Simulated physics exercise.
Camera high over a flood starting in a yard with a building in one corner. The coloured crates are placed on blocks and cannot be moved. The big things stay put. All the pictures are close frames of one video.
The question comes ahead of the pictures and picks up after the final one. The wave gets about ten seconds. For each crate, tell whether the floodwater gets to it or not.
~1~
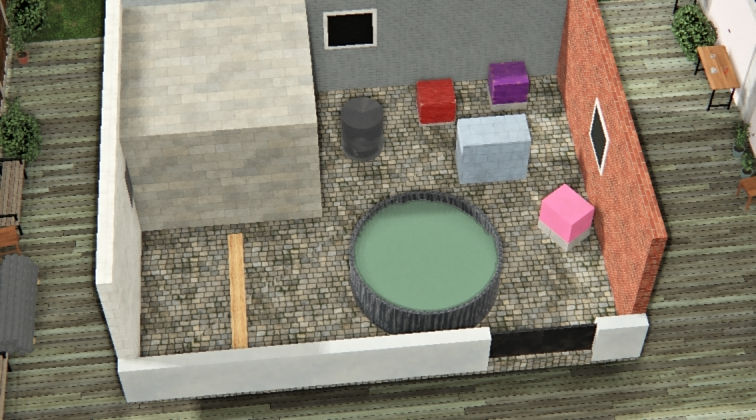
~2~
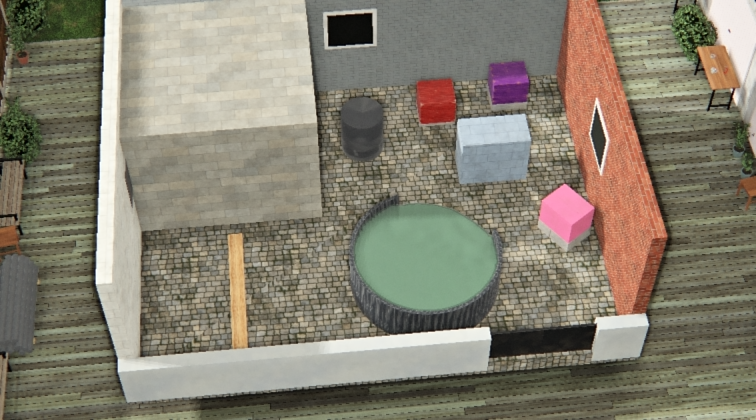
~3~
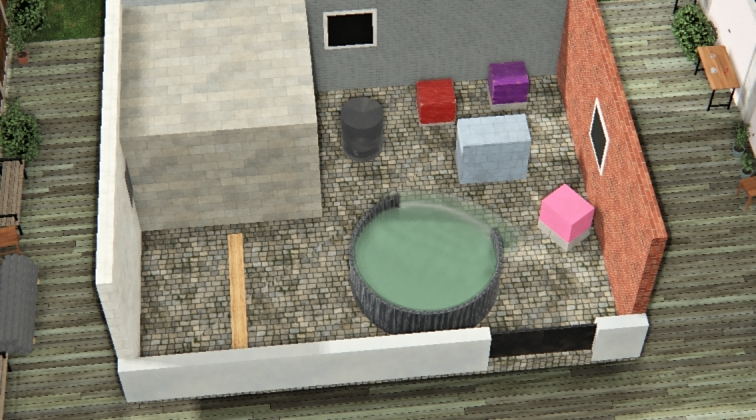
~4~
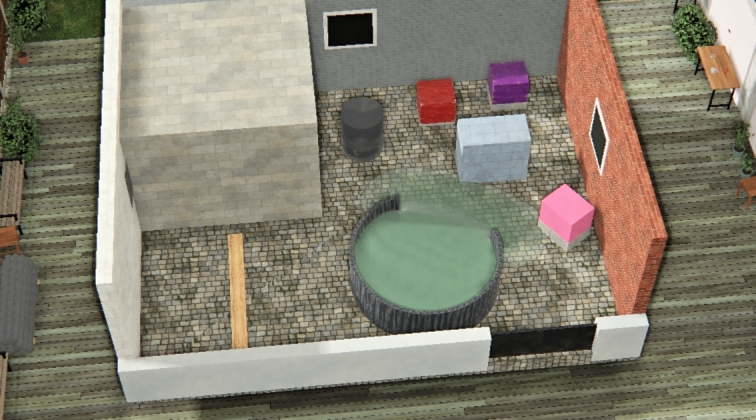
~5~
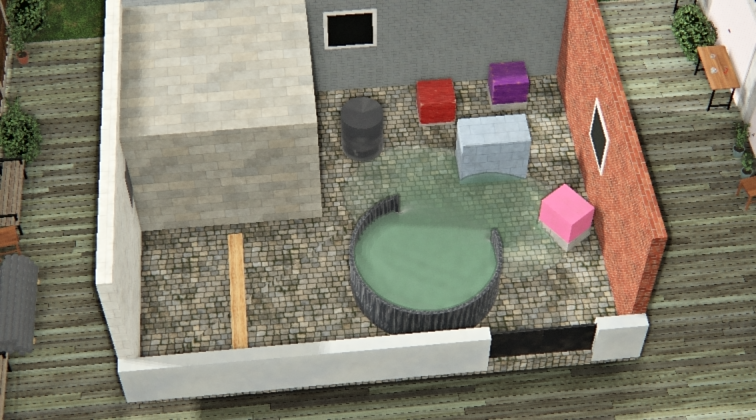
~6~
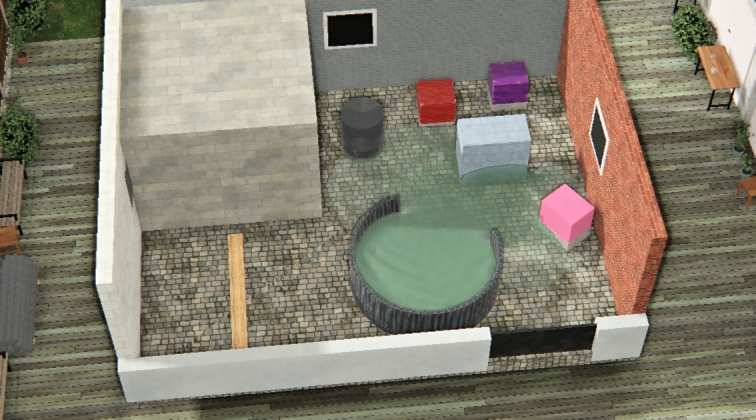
Crate by crate: Purple crate - reached; red crate - reached; pink crate - reached.
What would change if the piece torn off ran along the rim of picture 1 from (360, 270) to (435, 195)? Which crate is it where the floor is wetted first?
That would be the red one.
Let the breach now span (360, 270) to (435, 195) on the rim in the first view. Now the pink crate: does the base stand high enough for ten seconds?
After ten seconds, the pink crate is still clear.
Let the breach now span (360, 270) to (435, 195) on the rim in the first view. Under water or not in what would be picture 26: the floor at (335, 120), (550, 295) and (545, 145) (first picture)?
Going through them in turn: Reached by the flood, then still unsoaked, then reached by the flood.
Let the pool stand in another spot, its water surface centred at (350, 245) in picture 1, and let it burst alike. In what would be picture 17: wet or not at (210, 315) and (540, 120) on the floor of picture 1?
The first is not reached, and then the second is wetted.
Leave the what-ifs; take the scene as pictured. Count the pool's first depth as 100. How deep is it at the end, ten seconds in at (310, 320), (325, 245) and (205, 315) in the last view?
In order: About 16, 8 and 0 in a hundred.
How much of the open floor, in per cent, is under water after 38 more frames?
80 %.
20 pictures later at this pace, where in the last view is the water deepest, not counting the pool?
It will be deepest around (542, 82).
A moment on, water covers 35 % of the floor; the purple crate water round its plinth, the red crate water round its plinth, the pink crate water round its plinth.
Next, water covers 50 % of the floor; the purple crate water round its plinth, the red crate water round its plinth, the pink crate water round its plinth.
Then, water covers 60 % of the floor; the purple crate water round its plinth, the red crate water round its plinth, the pink crate water round its plinth.
Later, water covers 80 % of the floor; the purple crate water round its plinth, the red crate water round its plinth, the pink crate water round its plinth.
In the end, water covers 90 % of the floor; the purple crate was topped, the red crate was topped, the pink crate was topped.
